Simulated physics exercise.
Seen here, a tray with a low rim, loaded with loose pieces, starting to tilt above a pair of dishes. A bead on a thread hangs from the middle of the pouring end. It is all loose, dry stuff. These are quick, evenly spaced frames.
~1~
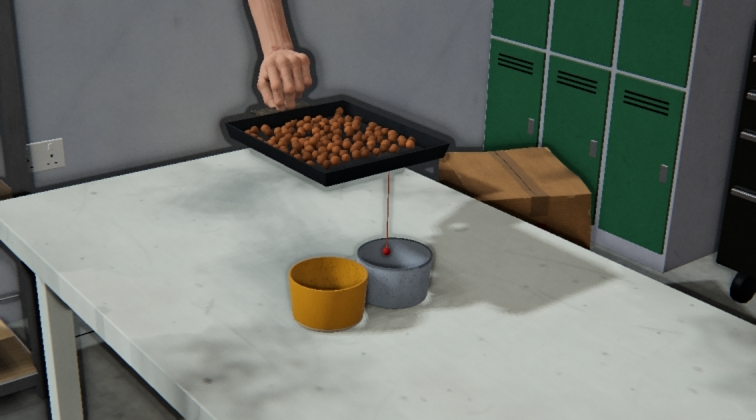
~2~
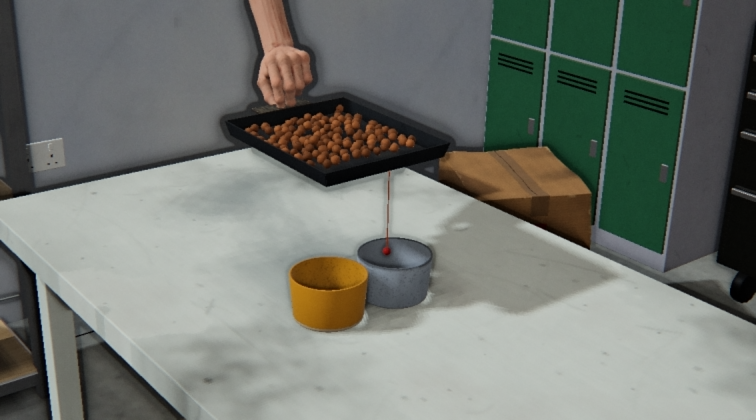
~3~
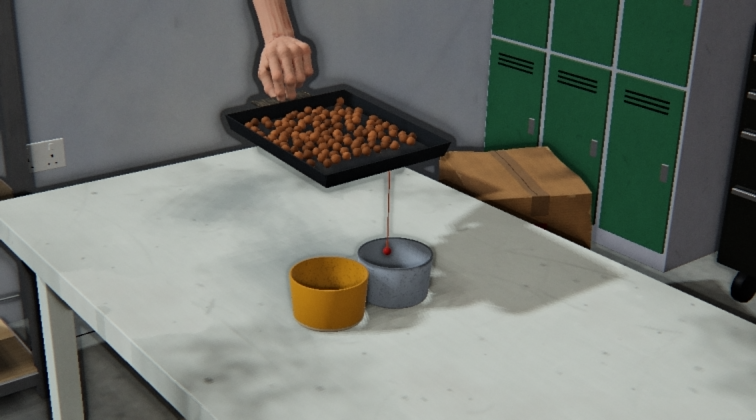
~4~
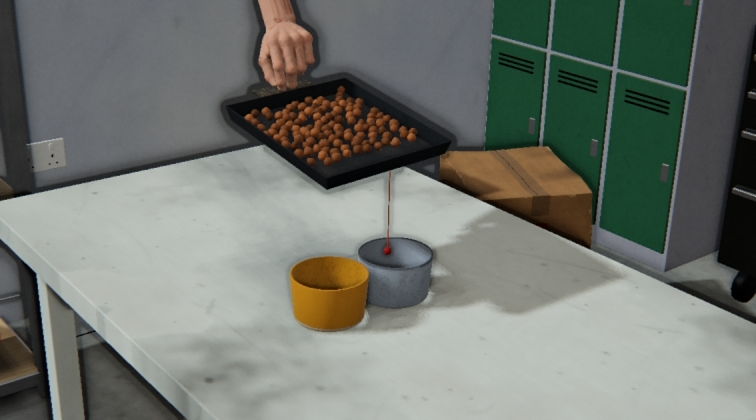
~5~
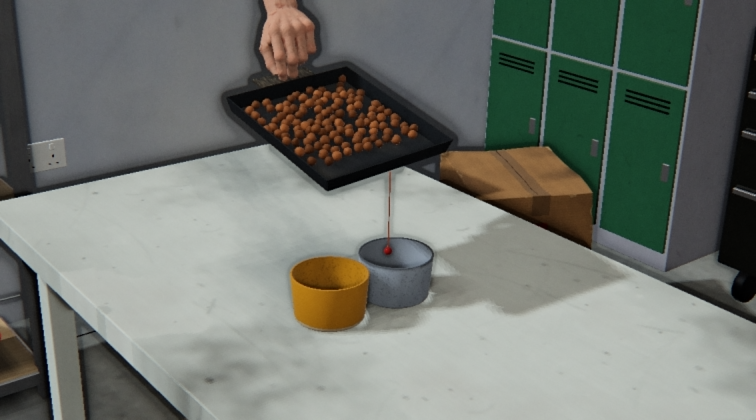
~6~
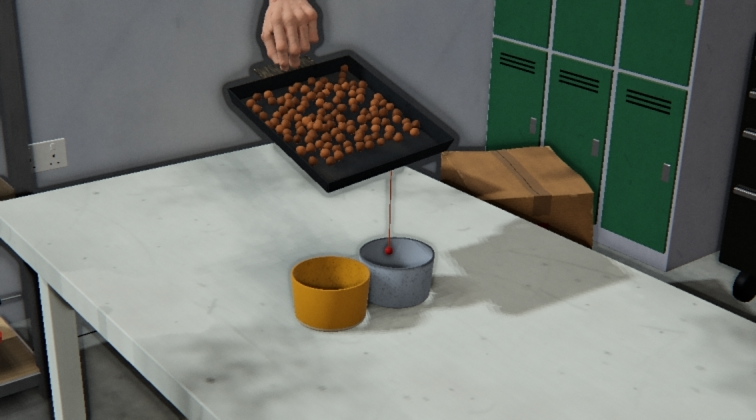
A hand gradually tilting a black tray of round brown hazelnuts above a yellow dish and a grey dish on a table.
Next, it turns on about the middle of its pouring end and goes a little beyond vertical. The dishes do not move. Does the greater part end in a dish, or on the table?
Together they catch under half.
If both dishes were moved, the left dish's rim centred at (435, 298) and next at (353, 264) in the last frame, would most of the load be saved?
The first try: Under half. The second: Less than half.
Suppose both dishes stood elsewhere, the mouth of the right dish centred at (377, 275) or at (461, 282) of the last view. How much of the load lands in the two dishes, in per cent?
First some 70, then 20 per cent.
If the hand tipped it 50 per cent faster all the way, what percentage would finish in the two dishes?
Near 30 %.
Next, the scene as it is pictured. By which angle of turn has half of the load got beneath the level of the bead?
Around 105° of tilt.
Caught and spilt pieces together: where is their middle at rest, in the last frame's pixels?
Close to (366, 338).
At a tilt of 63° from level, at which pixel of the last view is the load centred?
Close to (358, 148).
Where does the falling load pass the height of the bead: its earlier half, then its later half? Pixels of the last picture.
At about (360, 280), then at (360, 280).
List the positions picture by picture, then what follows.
The first frame shows corners of the pouring end (326, 171) and (444, 143), level; middle of the load (331, 137), hazelnuts; left dish (351, 306); right dish (418, 283); bead on its thread (387, 251).
The second frame shows corners of the pouring end (327, 171) and (444, 142), level; middle of the load (331, 135).
The third frame shows corners of the pouring end (327, 173) and (445, 141), tipped barely, lowest at the left corner; middle of the load (332, 131).
The fourth frame shows corners of the pouring end (328, 175) and (446, 140), tipped a little, lowest at the left corner; middle of the load (333, 124).
The fifth frame shows corners of the pouring end (328, 177) and (447, 139), tipped a little, lowest at the left corner; middle of the load (334, 118).
The sixth frame shows corners of the pouring end (329, 179) and (449, 138), tipped clearly, lowest at the left corner; middle of the load (336, 113); left dish (354, 305); right dish (420, 283).
Just after the last frame, tray tipped steeply; almost all on the tray; just a few in the air.
A moment on, tray tipped past a quarter turn; roughly a third on the tray; about a tenth in the left dish; roughly a quarter outside both; roughly a third in the air.
Further on, tray tipped past a quarter turn; roughly a third in the left dish; roughly two thirds outside both.
When it is over, tray tipped past a quarter turn; roughly a third in the left dish; not one in the right dish; roughly two thirds outside both.
